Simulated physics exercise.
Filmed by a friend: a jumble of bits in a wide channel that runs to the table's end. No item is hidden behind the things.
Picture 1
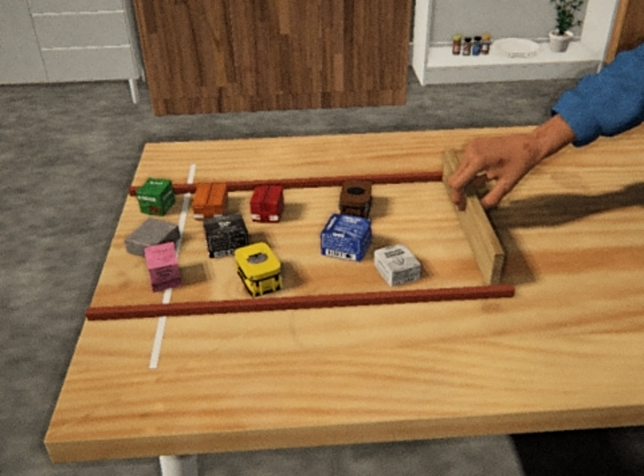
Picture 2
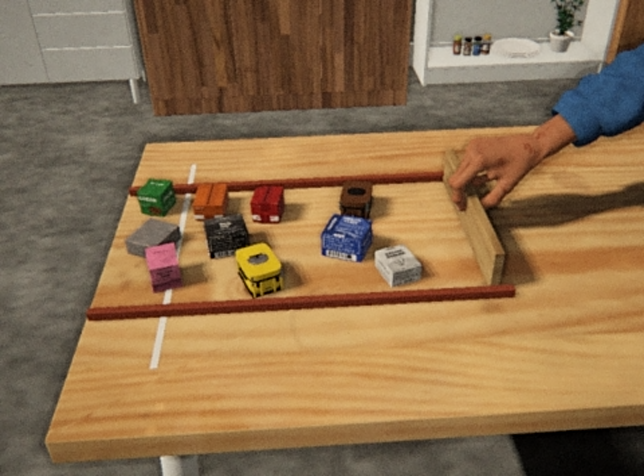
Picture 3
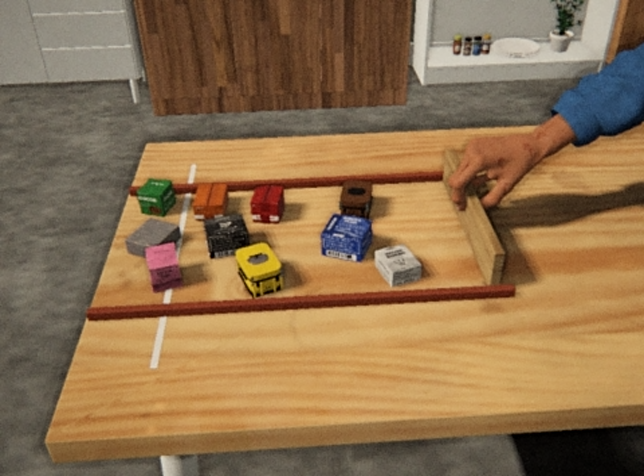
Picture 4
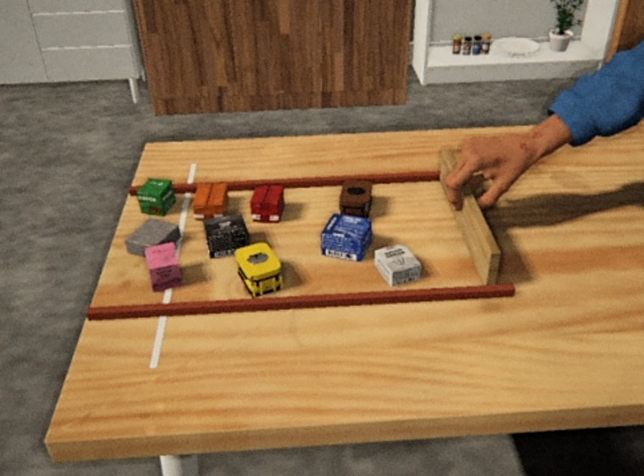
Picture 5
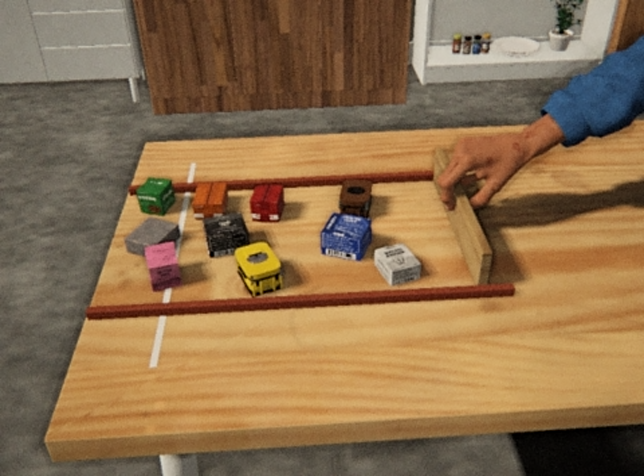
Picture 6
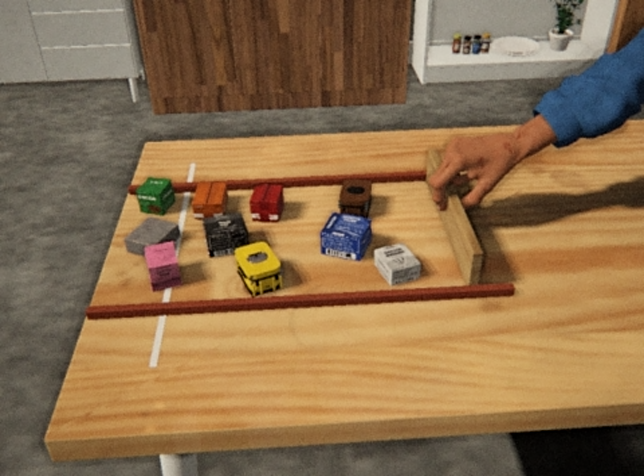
A wooden board, gripped by a hand in a blue sleeve, stays almost still at the right of a channel between two red rails on a table. It then slides slightly left toward the scattered colourful boxes and grey block, which remain unmoved, with a gap still between.
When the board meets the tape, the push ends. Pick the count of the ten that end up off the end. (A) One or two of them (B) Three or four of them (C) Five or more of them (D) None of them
Three or four of them (B).
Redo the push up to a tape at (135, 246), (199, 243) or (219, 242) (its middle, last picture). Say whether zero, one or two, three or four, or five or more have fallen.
The falls would be five or over; either one or two; none at all.
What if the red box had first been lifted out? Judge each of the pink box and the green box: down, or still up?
So the pink box goes off the edge and the green box goes off the edge.
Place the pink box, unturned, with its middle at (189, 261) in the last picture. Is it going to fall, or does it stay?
From that start, the object then does not stay.
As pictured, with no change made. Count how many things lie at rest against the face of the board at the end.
That makes 3.
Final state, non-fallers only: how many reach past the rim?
2 in all.
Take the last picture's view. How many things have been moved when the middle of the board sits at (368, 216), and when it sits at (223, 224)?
First 3, then 10.
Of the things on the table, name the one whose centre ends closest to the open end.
Result: The orange box.
Early on, none off yet; green box at rest near (156, 196); grey block at rest near (153, 238); pink box at rest near (163, 266).
A while later, none off yet; green box travelled about its own width near (128, 194); grey block travelled about its own width near (121, 243); pink box travelled about its own width near (133, 267).
Finally, the number that fall off is three or four; lost, pink box, grey block and green box.
